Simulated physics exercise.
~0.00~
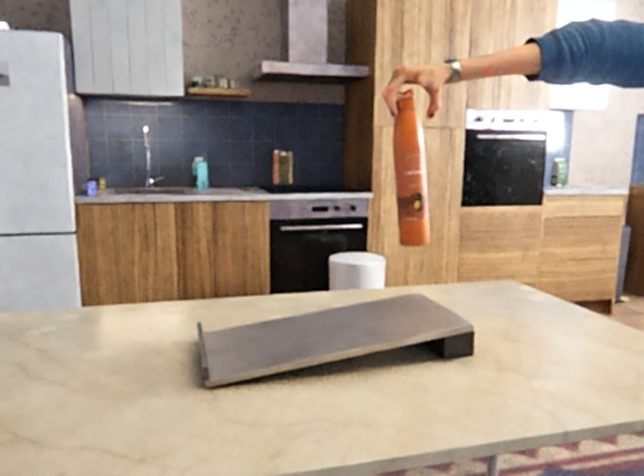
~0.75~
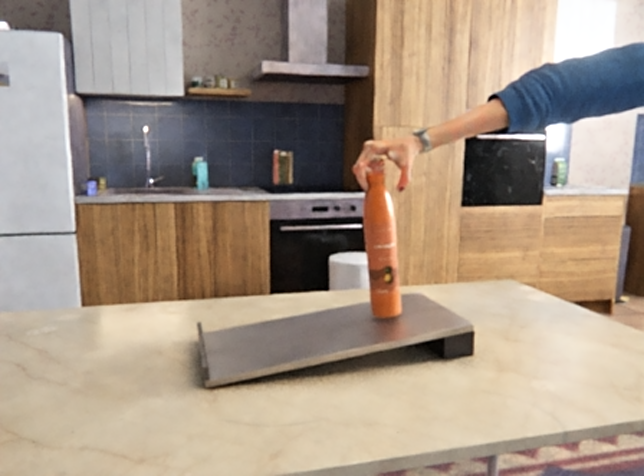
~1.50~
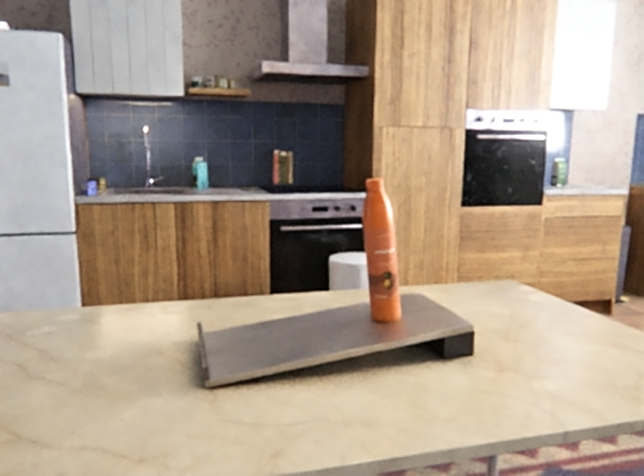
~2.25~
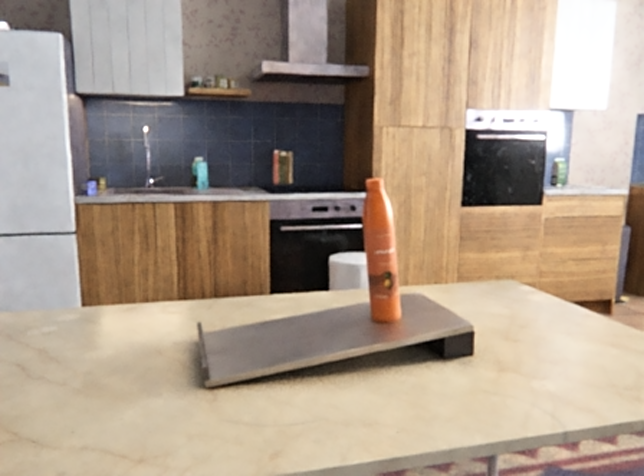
A hand lowered an orange bottle onto the higher right part of a gently sloping board on a kitchen counter, stood it upright, then let go and moved out of view. The bottle stayed standing where it was placed, without sliding or tipping.
